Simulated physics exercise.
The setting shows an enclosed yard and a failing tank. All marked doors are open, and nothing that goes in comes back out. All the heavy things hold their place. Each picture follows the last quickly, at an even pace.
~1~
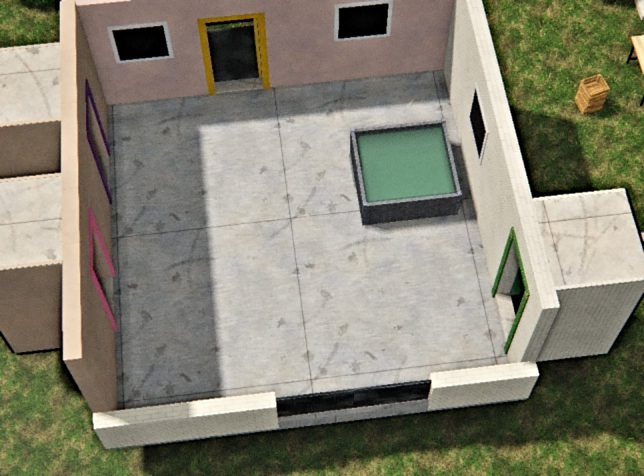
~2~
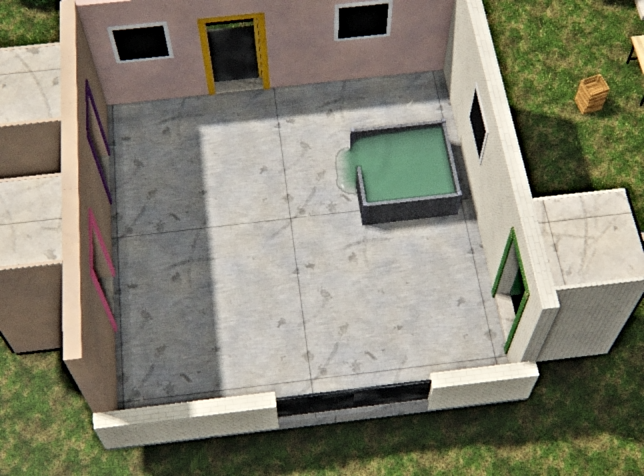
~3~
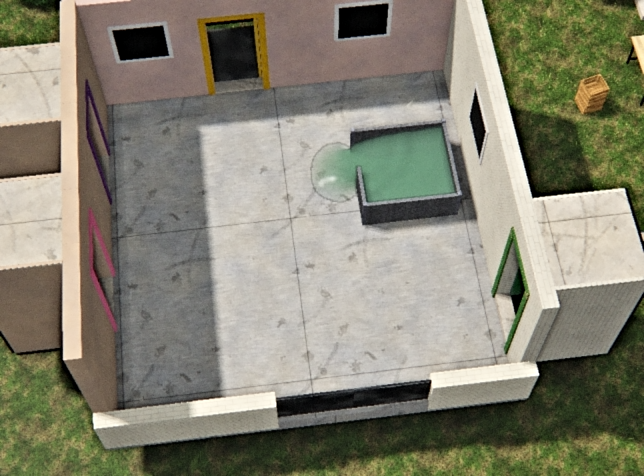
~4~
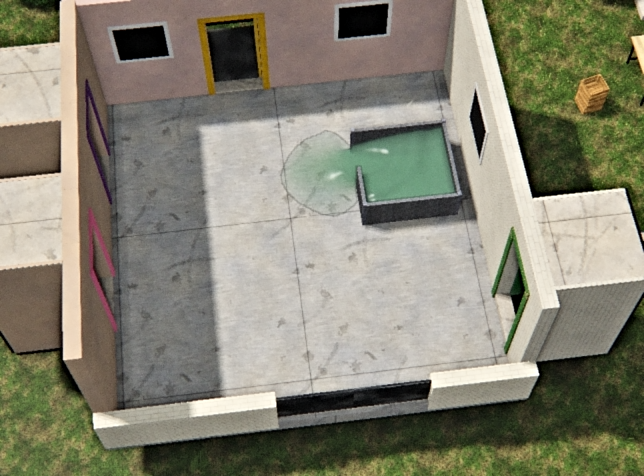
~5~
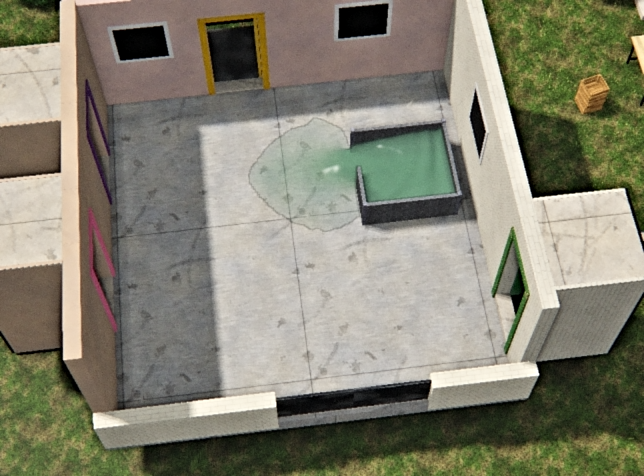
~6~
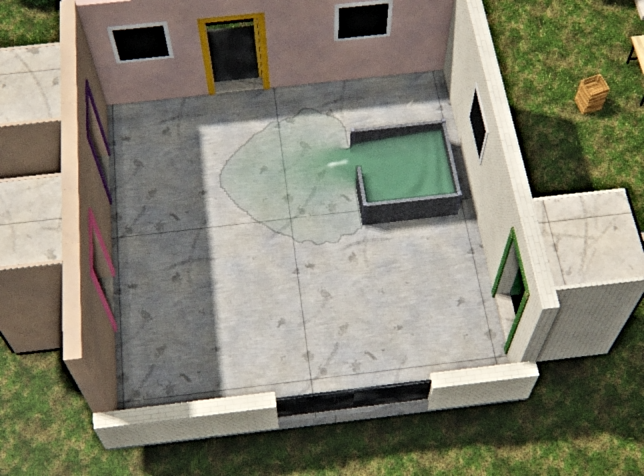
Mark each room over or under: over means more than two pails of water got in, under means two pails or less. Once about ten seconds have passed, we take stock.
Purple door: Over, yellow door: Over, green door: Under, pink door: Over.
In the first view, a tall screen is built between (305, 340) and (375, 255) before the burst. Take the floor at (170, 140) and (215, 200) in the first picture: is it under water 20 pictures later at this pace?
As listed: Under water, under water.
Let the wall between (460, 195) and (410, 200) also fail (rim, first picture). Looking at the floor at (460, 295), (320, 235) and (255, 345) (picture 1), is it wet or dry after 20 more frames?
Taking the points in order: Swamped, unwetted and swamped.
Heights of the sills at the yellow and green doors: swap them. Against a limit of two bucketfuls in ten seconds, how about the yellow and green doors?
Lab note: Yellow remains short of it, green remains short of it.
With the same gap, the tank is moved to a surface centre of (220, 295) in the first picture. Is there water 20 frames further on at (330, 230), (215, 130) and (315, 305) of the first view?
As listed: Not flooded, under water, clear.
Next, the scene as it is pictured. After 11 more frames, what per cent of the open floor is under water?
Roughly 40 %.
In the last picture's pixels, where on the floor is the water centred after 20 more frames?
Close to pixel (271, 185).
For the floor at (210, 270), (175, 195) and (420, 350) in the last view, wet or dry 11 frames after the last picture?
First swamped, then swamped, then spared.
A moment on, water covers 30 % of the floor; the purple door not reached, the yellow door wet at the sill, nothing in, the green door not reached, the pink door not reached.
Next, water covers 40 % of the floor; the purple door under two buckets in, the yellow door under two buckets in, the green door not reached, the pink door not reached.
Then, water covers 45 % of the floor; the purple door over two buckets in, the yellow door over two buckets in, the green door not reached, the pink door under two buckets in.
Later, water covers 45 % of the floor; the purple door far over two buckets in, the yellow door over two buckets in, the green door not reached, the pink door over two buckets in.
In the end, water covers 65 % of the floor; the purple door far over two buckets in, the yellow door over two buckets in, the green door not reached, the pink door over two buckets in.
